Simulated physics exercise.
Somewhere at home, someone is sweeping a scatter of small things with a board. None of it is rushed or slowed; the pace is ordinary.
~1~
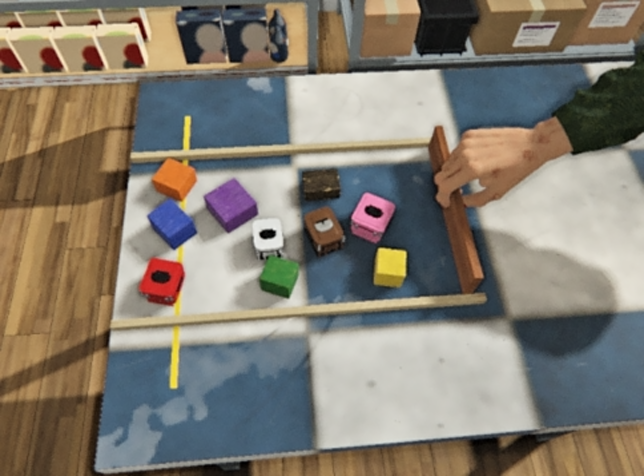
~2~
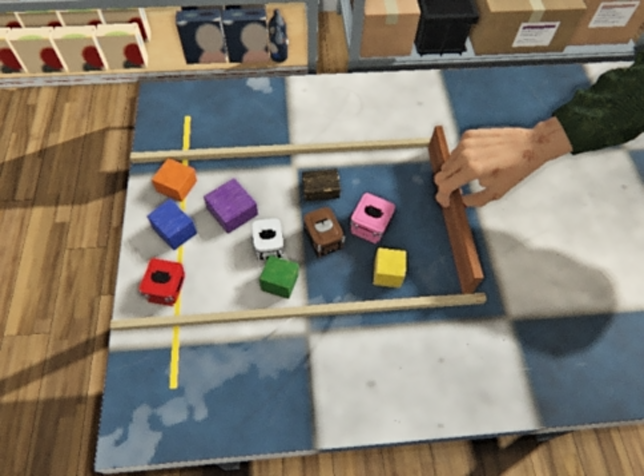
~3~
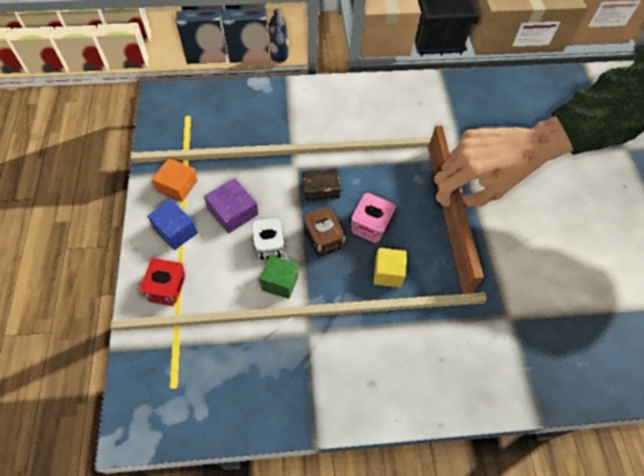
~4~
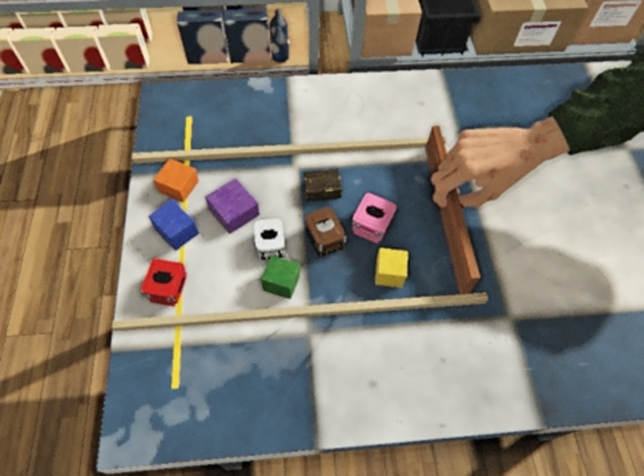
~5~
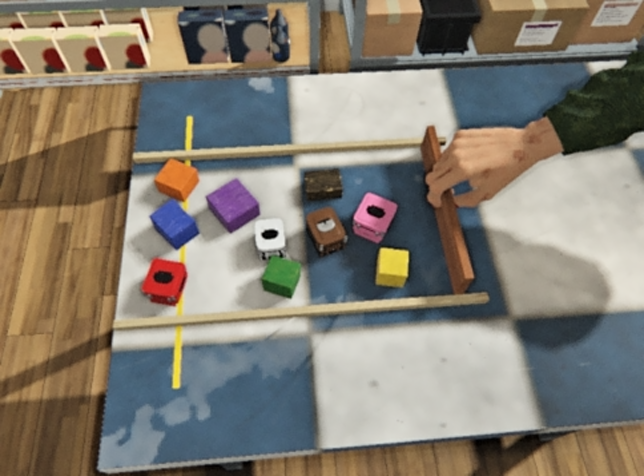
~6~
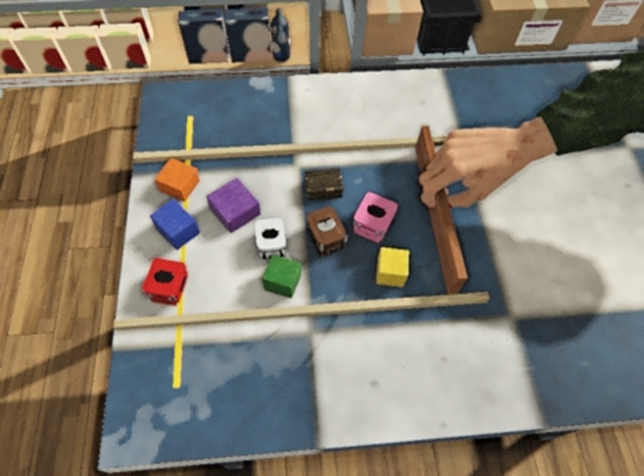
A hand in a dark green sleeve grips a reddish-brown board at the right of a blue-and-white checked tabletop, seen from above in a room with a wooden floor and shelves behind. Between two pale wooden strips lie orange, blue and red blocks near yellow tape at left, with purple, white, green, brown, black, pink and yellow ones rightward. The board barely moves at first, then slides slightly left, while the blocks stay put.
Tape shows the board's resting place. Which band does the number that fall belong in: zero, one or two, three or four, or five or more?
After the sweep, the pieces gone from the top come to three or four, as it turns out.
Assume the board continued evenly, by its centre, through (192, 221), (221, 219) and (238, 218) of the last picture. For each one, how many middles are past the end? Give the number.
Result per place: 3; 0; 0.
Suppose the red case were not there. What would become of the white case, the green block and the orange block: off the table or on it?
The white case comes down, the green block holds on, the orange block remains up.
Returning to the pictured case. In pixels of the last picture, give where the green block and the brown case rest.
The green block ends up near (134, 292), and the brown case near (132, 249).
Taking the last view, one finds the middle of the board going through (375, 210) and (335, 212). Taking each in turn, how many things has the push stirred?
The first number is 3, the next one 5.
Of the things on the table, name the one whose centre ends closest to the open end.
The purple block.
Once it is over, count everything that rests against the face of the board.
The count in contact is 3.
Soon after, none off yet; red case at rest near (167, 282); orange block at rest near (178, 180); blue block at rest near (175, 224).
Then, none off yet; red case at rest near (167, 282); orange block at rest near (178, 180); blue block moved a little near (162, 220).
At rest, the number that fall off is three or four; fallen, white case, blue block and red case.
